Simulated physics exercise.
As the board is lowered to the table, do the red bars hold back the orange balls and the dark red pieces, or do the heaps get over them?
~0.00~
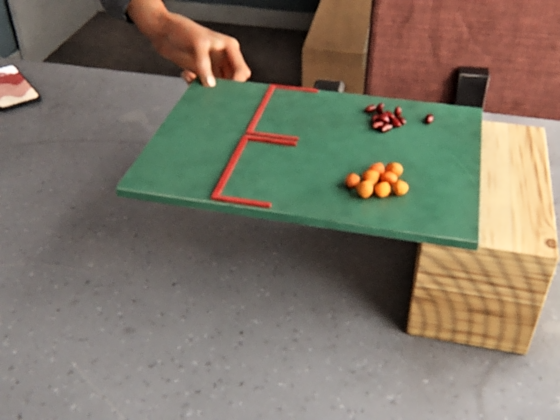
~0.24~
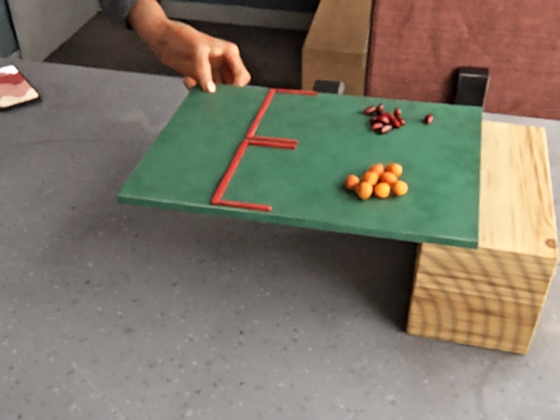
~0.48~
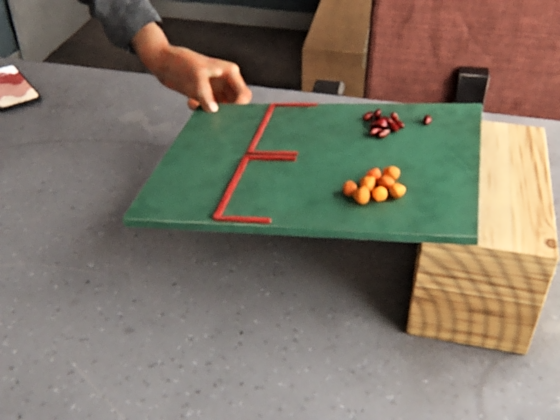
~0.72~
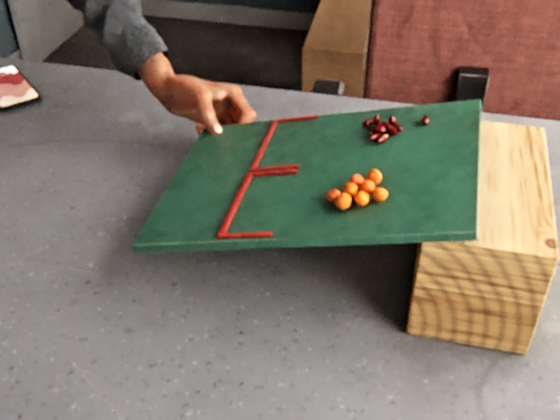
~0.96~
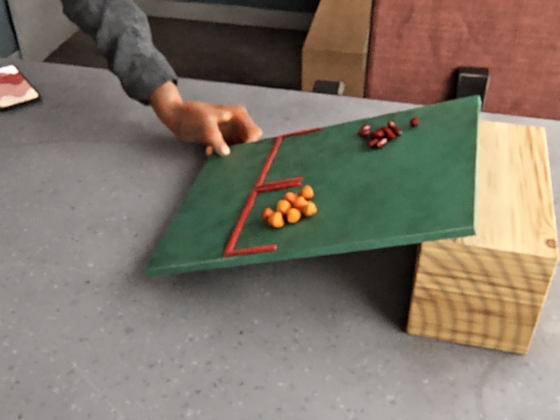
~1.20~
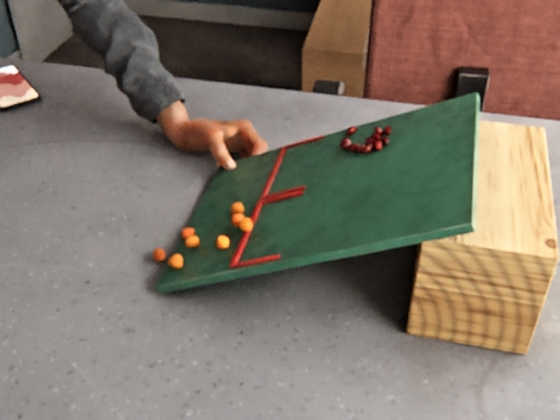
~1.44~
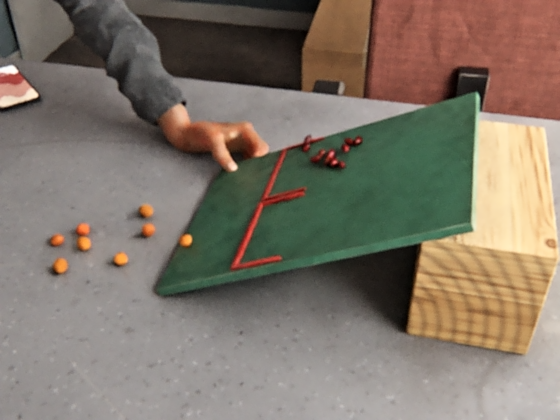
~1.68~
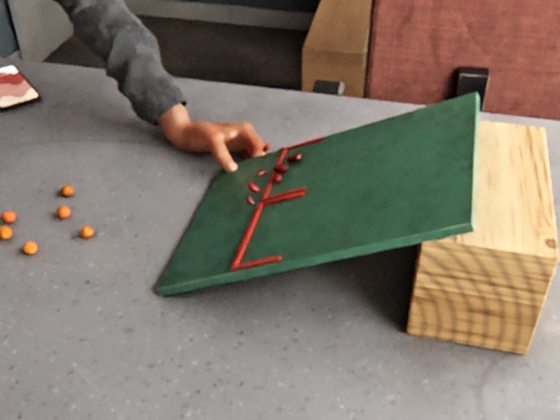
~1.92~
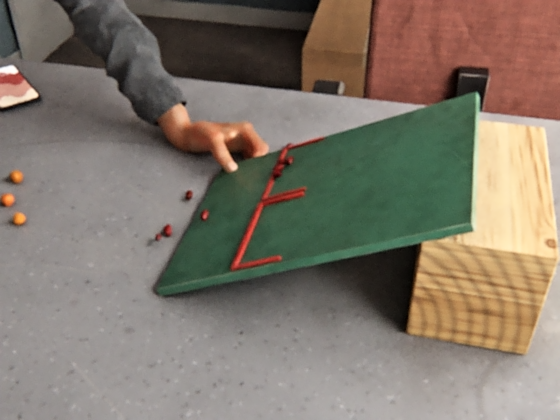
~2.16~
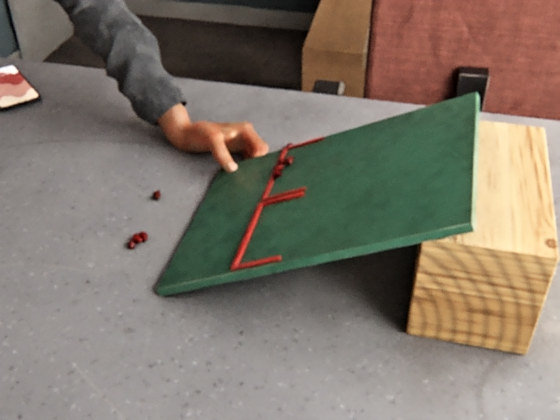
Both heaps get over their bars. All the orange balls cross theirs and roll off to the left, and most of the dark red pieces pass theirs, with only a few left at the bar.
